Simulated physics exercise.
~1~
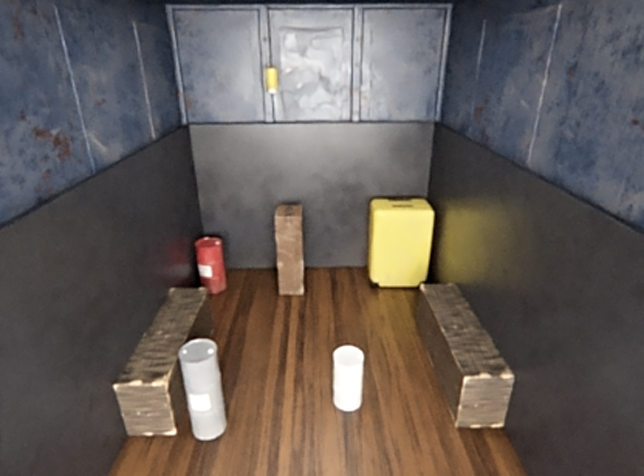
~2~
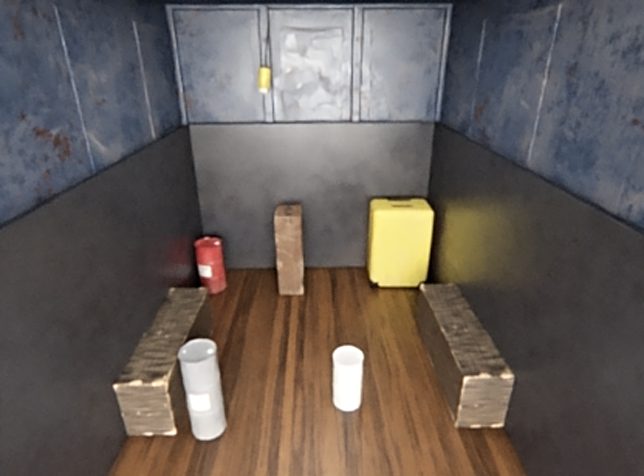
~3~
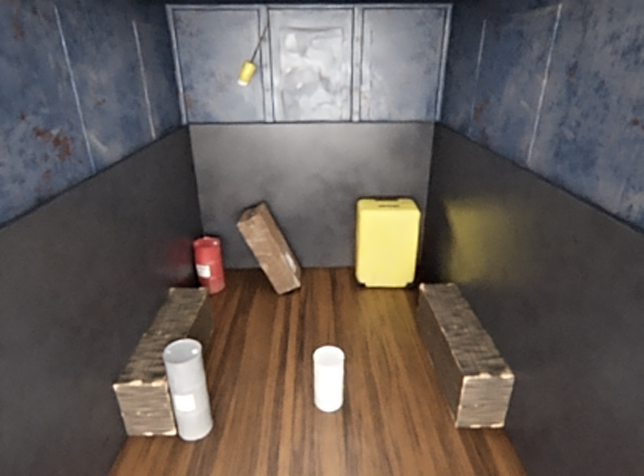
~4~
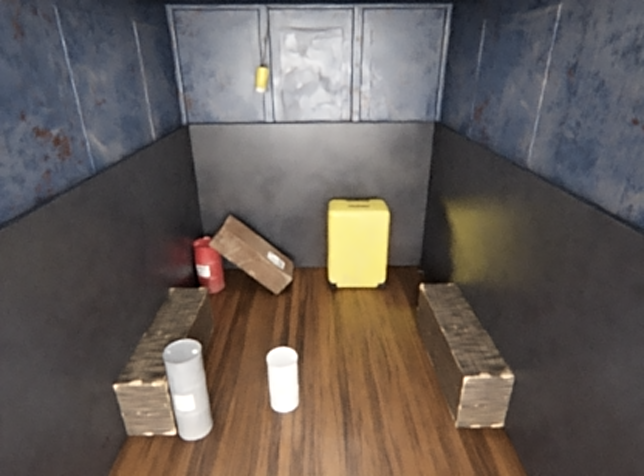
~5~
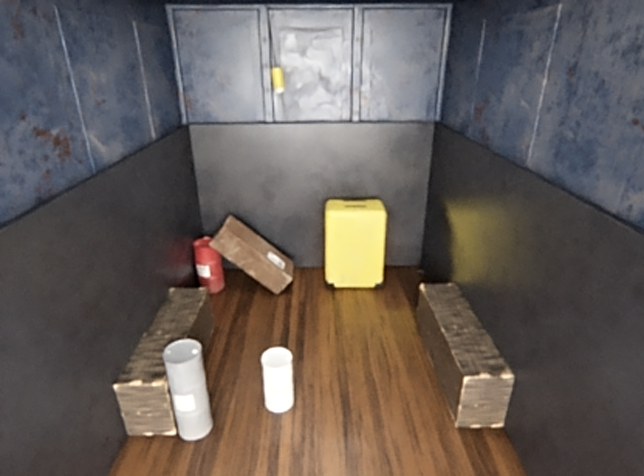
In this clip, a yellow lamp swings in a van's load bay as a brown box tips left and comes to rest leaning against a red canister, while a yellow case and white canister slide left upright and a grey canister shifts slightly.
